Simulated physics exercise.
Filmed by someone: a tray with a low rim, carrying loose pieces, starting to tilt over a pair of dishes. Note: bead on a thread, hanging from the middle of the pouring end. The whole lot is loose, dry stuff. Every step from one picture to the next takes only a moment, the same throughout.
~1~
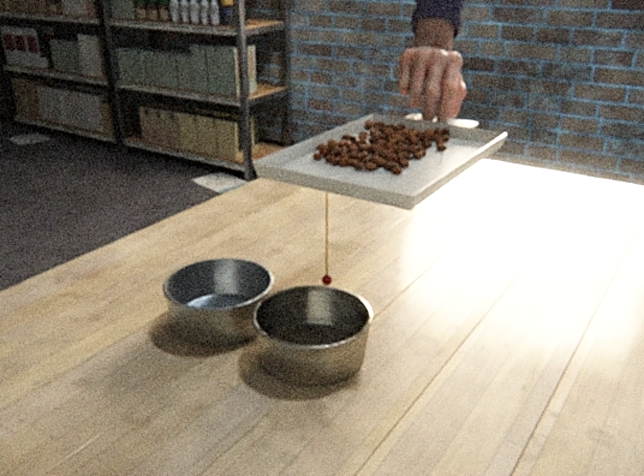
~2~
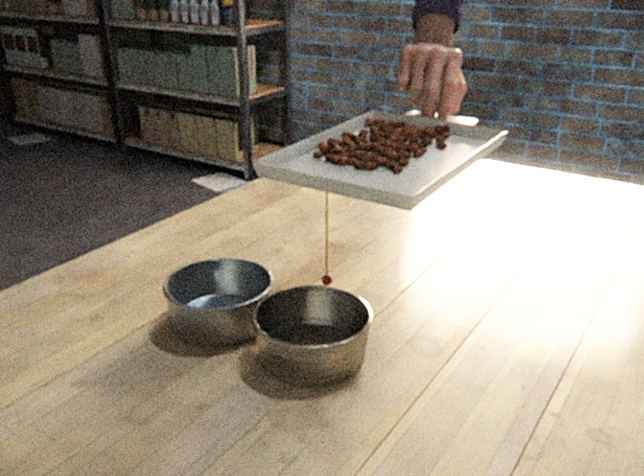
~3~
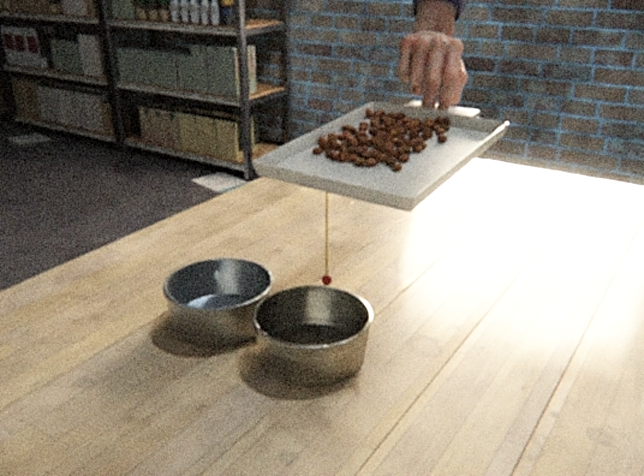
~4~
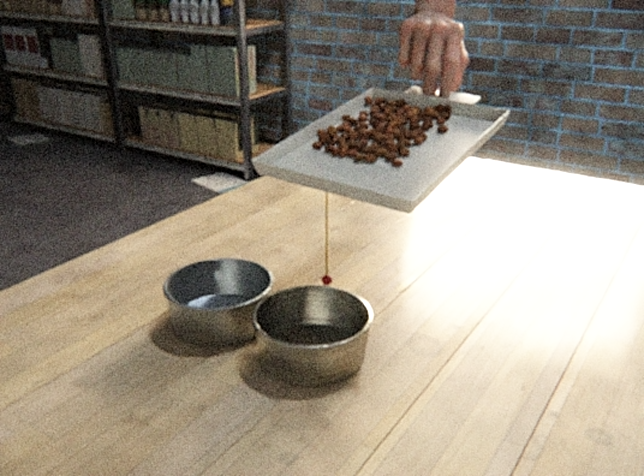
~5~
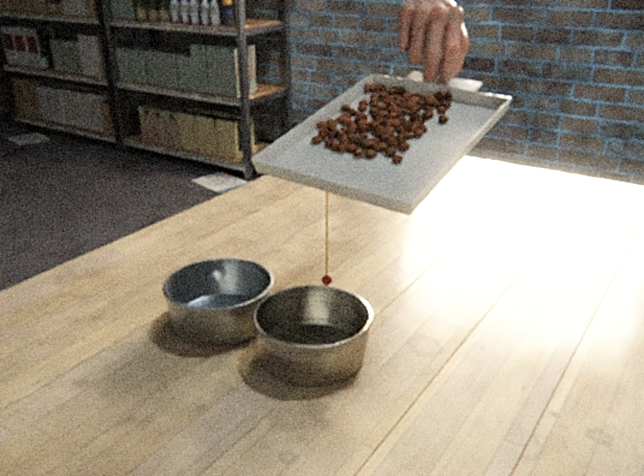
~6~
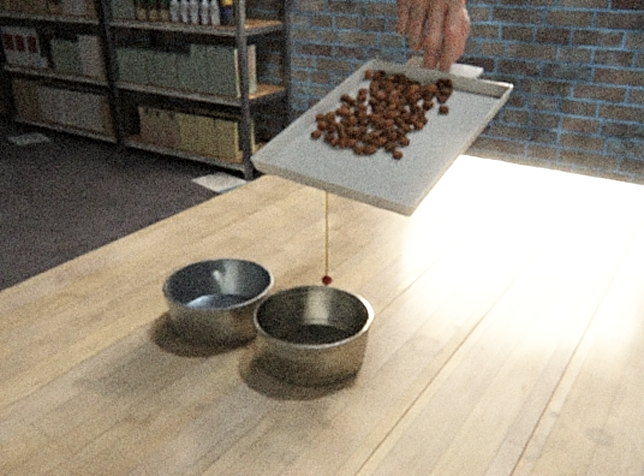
The clip opens on a hand holding a shallow tray of brown kibble nearly level above two metal bowls on a wooden table, a red bead hanging from its near edge. The hand then rises steadily, tilting the tray clearly toward its lower right corner while the kibble stays bunched on it.
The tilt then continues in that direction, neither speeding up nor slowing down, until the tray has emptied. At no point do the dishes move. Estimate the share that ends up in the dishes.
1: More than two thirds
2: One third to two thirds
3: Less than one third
2, one third to two thirds.
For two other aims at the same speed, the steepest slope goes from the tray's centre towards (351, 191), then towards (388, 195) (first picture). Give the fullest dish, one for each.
The rightmost dish, then the rightmost dish.
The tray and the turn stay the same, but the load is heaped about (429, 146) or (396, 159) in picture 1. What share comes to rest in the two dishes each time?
Share in order: Roughly 40 %, 40 %.
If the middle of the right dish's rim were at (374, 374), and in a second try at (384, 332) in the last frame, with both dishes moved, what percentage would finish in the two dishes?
About 40 per cent, then about 90 per cent.
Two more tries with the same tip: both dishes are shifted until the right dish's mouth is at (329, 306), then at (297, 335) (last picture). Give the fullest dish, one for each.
Run 1: The one on the right side. Run 2: The one on the right side.
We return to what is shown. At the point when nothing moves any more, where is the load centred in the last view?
Around (358, 374).
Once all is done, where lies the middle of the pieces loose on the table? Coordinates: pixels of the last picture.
Those pieces end up centred close to (407, 396).
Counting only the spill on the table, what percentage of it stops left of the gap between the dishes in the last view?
Estimate: About 0 in every hundred.
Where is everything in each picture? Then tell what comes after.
The first picture shows corners of the pouring end at (258, 162) and (411, 194), level; middle of the load at (380, 146), bits of dog kibble; left dish at (183, 320); right dish at (278, 358); bead on its thread at (327, 280).
The second picture shows corners of the pouring end at (258, 161) and (411, 194), level; middle of the load at (380, 144).
The third picture shows corners of the pouring end at (257, 160) and (411, 196), tipped barely, lowest at the right corner; middle of the load at (380, 138).
The fourth picture shows corners of the pouring end at (257, 159) and (410, 198), tipped a little, lowest at the right corner; middle of the load at (380, 129).
The fifth picture shows corners of the pouring end at (256, 158) and (410, 201), tipped a little, lowest at the right corner; middle of the load at (380, 120).
The sixth picture shows corners of the pouring end at (256, 157) and (410, 203), tipped clearly, lowest at the right corner; middle of the load at (379, 111); left dish at (183, 320); right dish at (278, 358).
Soon after the last picture, tray tipped steeply; about two thirds on the tray; a stray few in the right dish; a stray few outside both; about a third in the air.
A little later, tray tipped past a quarter turn; a small part on the tray; about a quarter in the right dish; about a third outside both; about a quarter in the air.
Later still, tray tipped past a quarter turn; about half in the right dish; about half outside both.
At rest, tray tipped past a quarter turn; about half in the right dish; none in the left dish; about half outside both.
